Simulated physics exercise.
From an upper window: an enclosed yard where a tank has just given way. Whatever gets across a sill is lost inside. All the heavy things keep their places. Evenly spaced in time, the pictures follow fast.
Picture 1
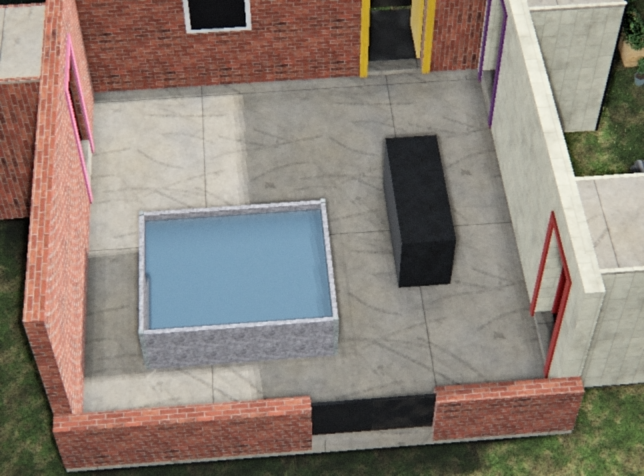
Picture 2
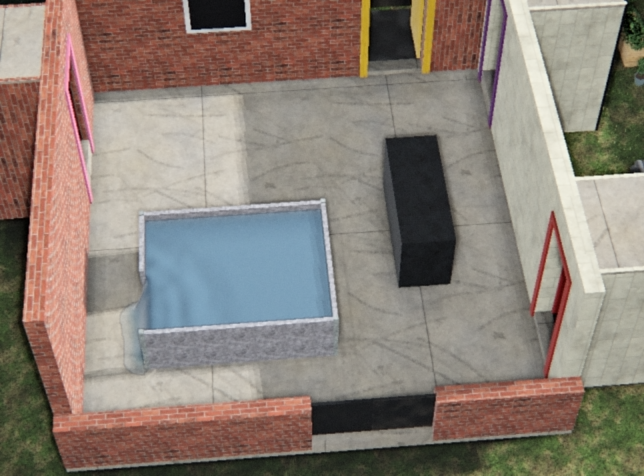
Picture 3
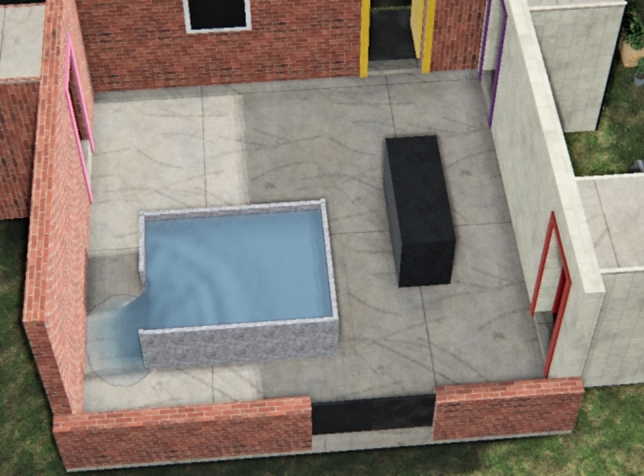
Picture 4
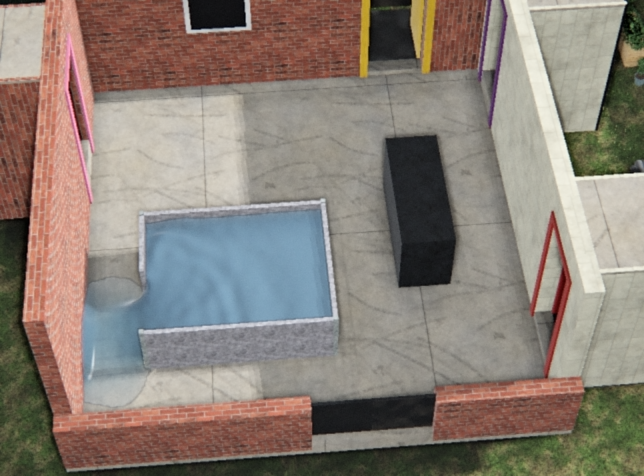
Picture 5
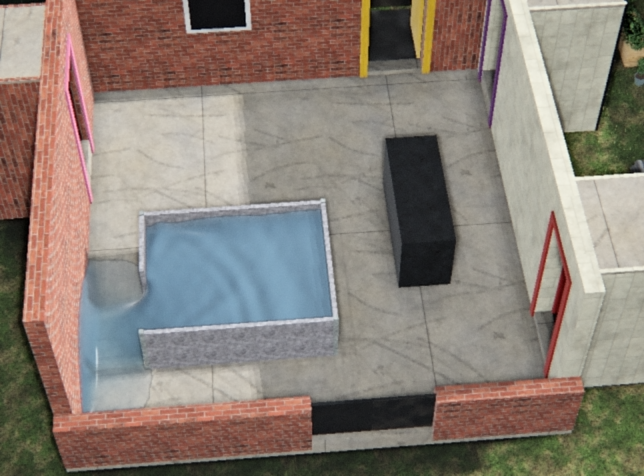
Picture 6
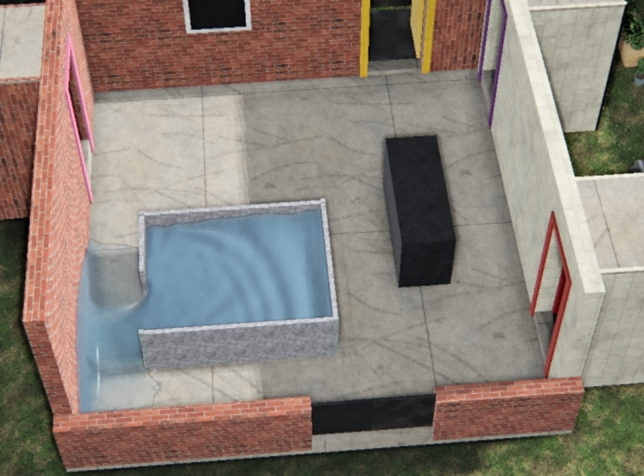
A stone-edged tank of blue water stands in a walled yard with a pale concrete floor, seen from high above. Red brick walls rise at the left and back, with a pink-framed opening at left, a yellow-framed doorway behind, a black block right of the tank and a red-framed doorway at right. Water bursts through the tank's left side, reaches the left wall and spreads along it both ways, while ripples cross the tank.
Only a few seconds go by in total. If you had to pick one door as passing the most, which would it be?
I would pick the red door.
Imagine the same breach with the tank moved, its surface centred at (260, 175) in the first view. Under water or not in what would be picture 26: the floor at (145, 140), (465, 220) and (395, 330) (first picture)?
Point by point, the spots are hit, not hit and hit.
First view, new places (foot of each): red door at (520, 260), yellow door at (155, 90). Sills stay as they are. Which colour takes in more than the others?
The door marked yellow.
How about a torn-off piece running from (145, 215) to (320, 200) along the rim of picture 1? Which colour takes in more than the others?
The yellow-painted one, I reckon.
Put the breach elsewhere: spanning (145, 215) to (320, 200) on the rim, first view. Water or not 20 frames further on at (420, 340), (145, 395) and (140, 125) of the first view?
Going through them one by one, I'd call them spared, spared and sodden.
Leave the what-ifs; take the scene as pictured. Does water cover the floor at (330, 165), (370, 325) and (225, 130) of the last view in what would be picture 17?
Taking them one at a time, they come out high and dry, high and dry, soaked.
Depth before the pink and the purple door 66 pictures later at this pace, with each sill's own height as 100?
Respectively about 10 and 50 per cent.
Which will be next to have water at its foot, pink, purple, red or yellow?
That's the pink door, I reckon.
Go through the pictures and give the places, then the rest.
In the first picture, the tank at (236, 268) is whole and still.
In the second picture, the front is at (143, 371), out from the gap at (148, 323).
In the third picture, water pours out at (148, 325) and has run to (92, 321).
In the fourth picture, the front is at (85, 395), out from the gap at (149, 326).
In the fifth picture, water pours out at (149, 326) and has run to a hidden place.
In the sixth picture, the front is at (90, 243), out from the gap at (149, 326).
A moment on, water covers 20 % of the floor; pink door wet at the sill, nothing in, purple door not reached, red door not reached, yellow door not reached.
Next, water covers 40 % of the floor; pink door wet at the sill, nothing in, purple door not reached, red door not reached, yellow door not reached.
Then, water covers 60 % of the floor; pink door wet at the sill, nothing in, purple door not reached, red door some in, yellow door not reached.
Later, water covers 85 % of the floor; pink door wet at the sill, nothing in, purple door wet at the sill, nothing in, red door a lot in, yellow door wet at the sill, nothing in.
In the end, water covers 95 % of the floor; pink door wet at the sill, nothing in, purple door wet at the sill, nothing in, red door a lot in, yellow door a lot in; the red door has let in the most.
